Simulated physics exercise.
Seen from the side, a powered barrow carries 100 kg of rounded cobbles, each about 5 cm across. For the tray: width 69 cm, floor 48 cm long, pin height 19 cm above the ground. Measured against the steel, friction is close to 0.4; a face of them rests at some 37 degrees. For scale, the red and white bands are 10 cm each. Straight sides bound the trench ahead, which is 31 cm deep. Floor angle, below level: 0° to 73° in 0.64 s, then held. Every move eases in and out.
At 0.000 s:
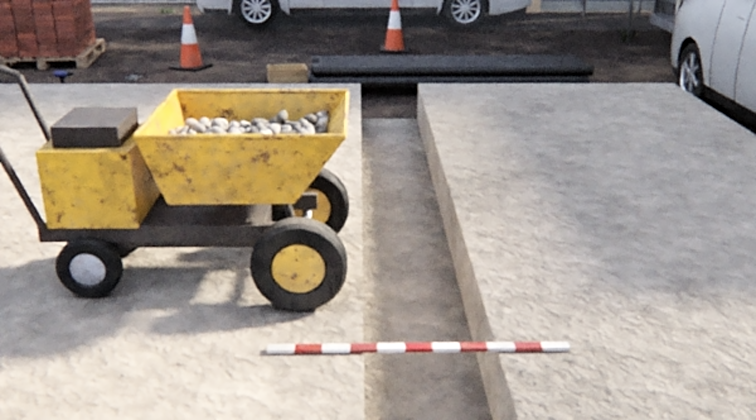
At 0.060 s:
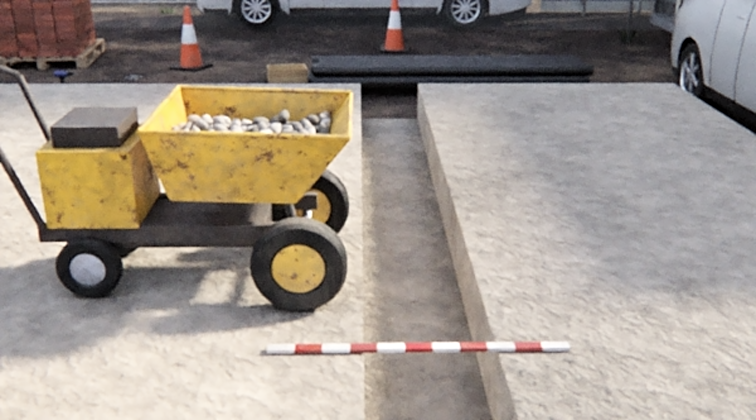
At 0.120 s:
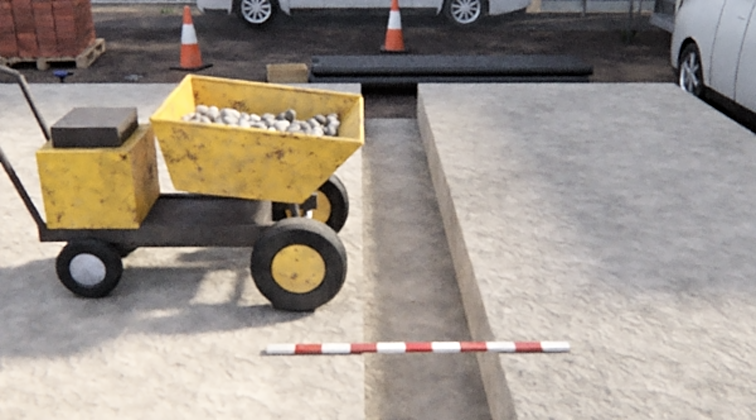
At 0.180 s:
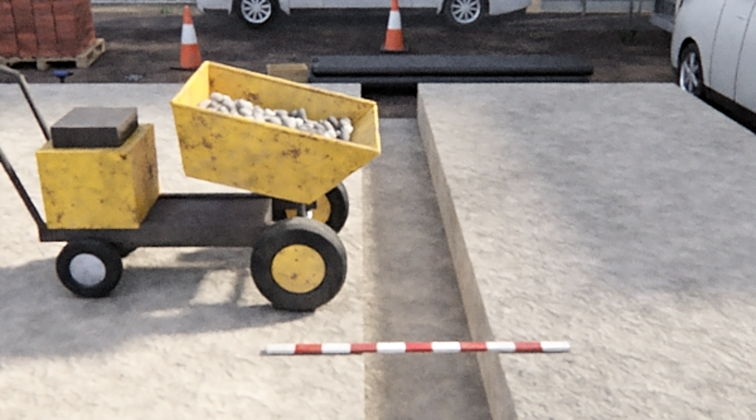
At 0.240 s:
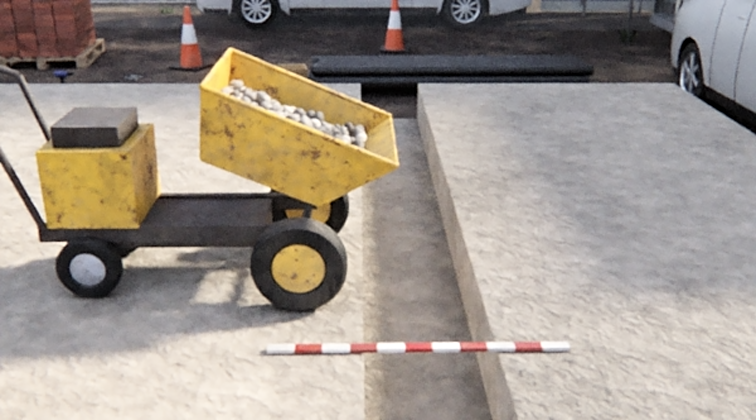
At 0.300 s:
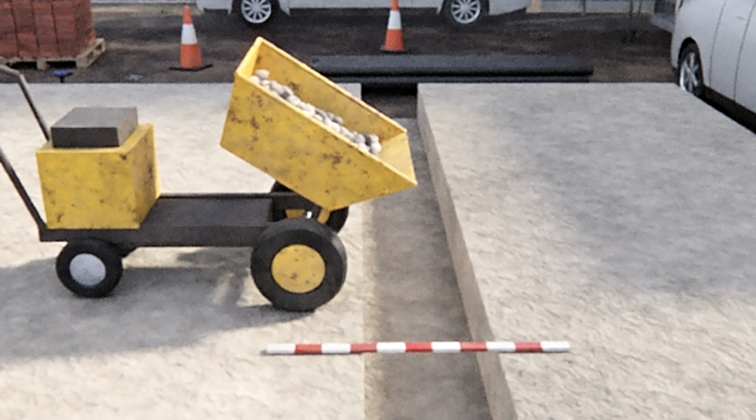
A small yellow powered barrow stands side-on at the left of a pale slab, seen from slightly above in a sunlit yard with orange cones, bricks and parked vehicles behind. Its worn yellow tray holds grey rounded stones beside a straight trench, with a red and white striped pole lying across in front. The tray tilts steadily forward to the right, its back rising high, while the wheels stay still.
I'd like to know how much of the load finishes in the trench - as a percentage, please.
Somewhere near 44 per cent of it finishes in the trench.
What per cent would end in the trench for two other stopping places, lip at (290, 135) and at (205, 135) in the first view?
Near 90 and near 75 percent.
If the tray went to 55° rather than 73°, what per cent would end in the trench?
About 20 per cent would end up in the trench.
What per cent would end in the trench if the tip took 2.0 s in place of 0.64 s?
70 per cent.
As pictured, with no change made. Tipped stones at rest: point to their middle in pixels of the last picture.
Around (495, 268).
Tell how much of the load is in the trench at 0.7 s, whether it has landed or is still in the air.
At that moment: Approx. 10 %.
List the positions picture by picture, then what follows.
Lip at (345, 137), floor tilted 0°, highest stones at (260, 125), in the first frame.
The tray is at 2°, its lip at (350, 138); the top of the load is at (226, 123); the stones move at 0.4 m/s on average, in the second frame.
The tray is at 7°, its lip at (362, 143); the top of the load is at (214, 117); the stones move at 0.8 m/s on average, in the third frame.
Lip at (379, 153), floor tilted 14°, highest stones at (221, 106); the stones move at 1.1 m/s on average, in the fourth frame.
Lip at (398, 167), floor tilted 23°, highest stones at (241, 95); the stones move at 1.3 m/s on average, in the fifth frame.
The tray is at 33°, its lip at (415, 185); the top of the load is at (261, 85); the stones move at 1.4 m/s on average, in the sixth frame.
After 0.5 s the floor is at 62°; 100 % in the tray; the foremost stones are at (416, 210).
After 0.7 s the floor is at 73°; 76 % in the tray, 11 % in the trench, 13 % past the trench; the foremost stones are at (514, 273).
After 1.1 s the floor is at 73°; 18 % in the tray, 27 % in the trench, 55 % past the trench; the foremost stones are at (673, 277).
After 3.0 s the floor is at 73°; 0 % in the tray, 44 % in the trench, 56 % past the trench; the foremost stones are past the picture's edge.
